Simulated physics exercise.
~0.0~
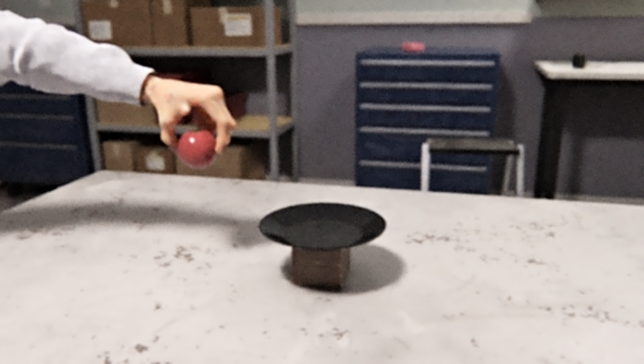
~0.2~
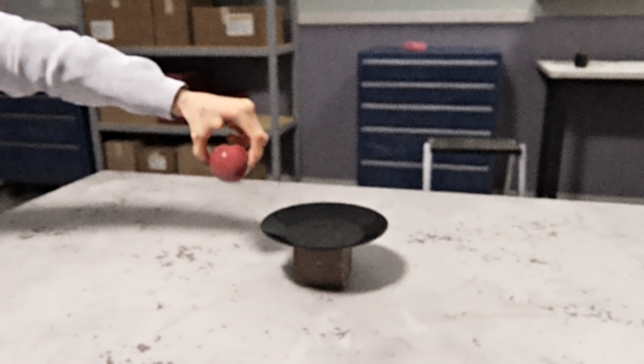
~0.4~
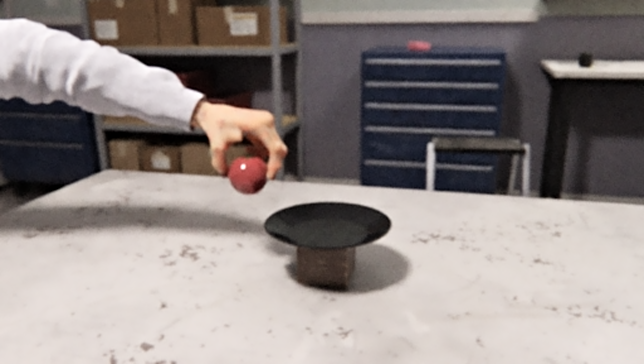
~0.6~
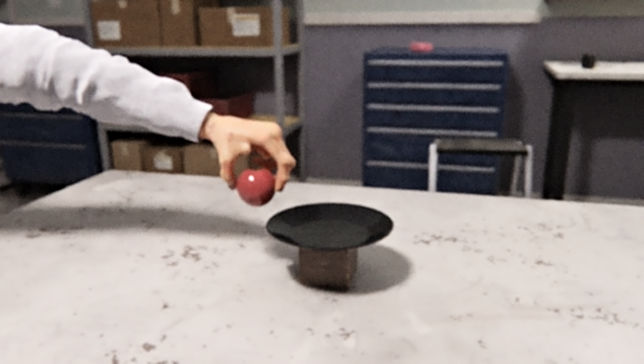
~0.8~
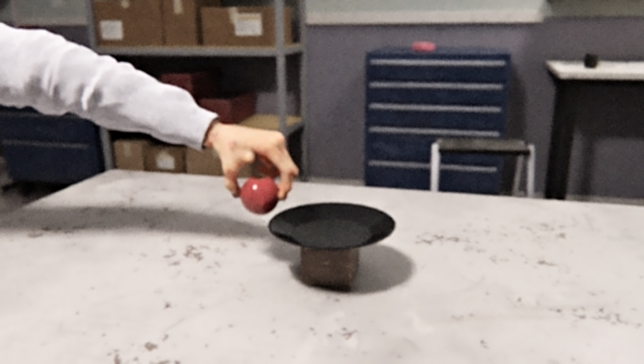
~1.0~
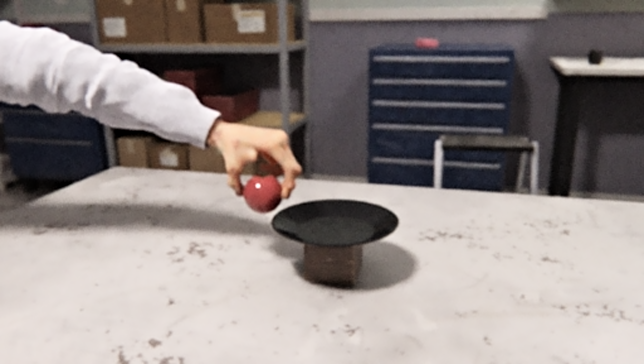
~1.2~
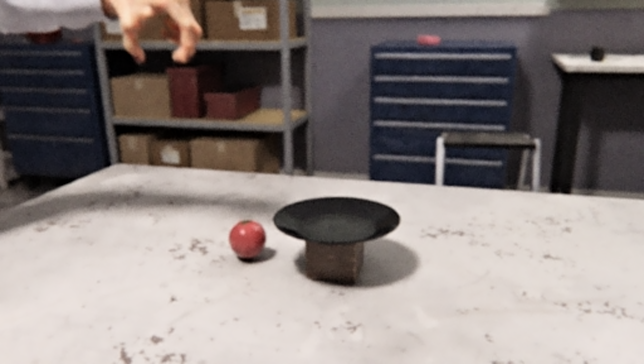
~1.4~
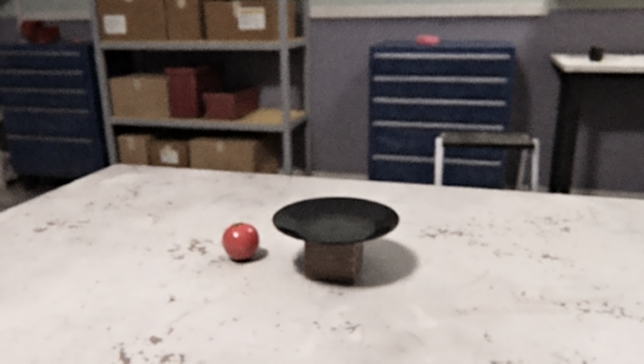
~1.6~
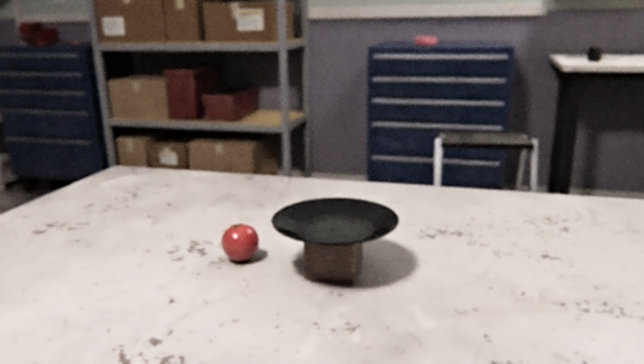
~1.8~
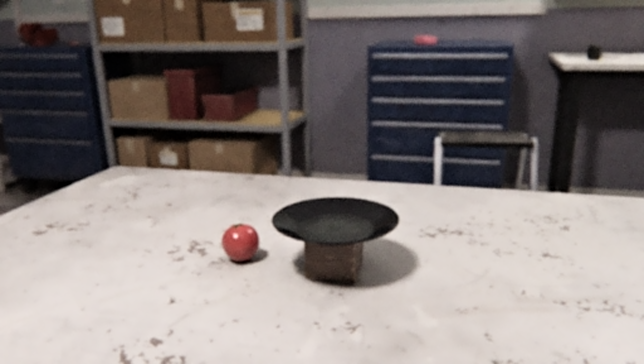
The footage shows a hand carrying a red tomato right and down toward the left edge of a black plate balanced on a brown block, then letting go and withdrawing. The tomato ends up fallen on the table left of the block, while the plate and block stay in place.
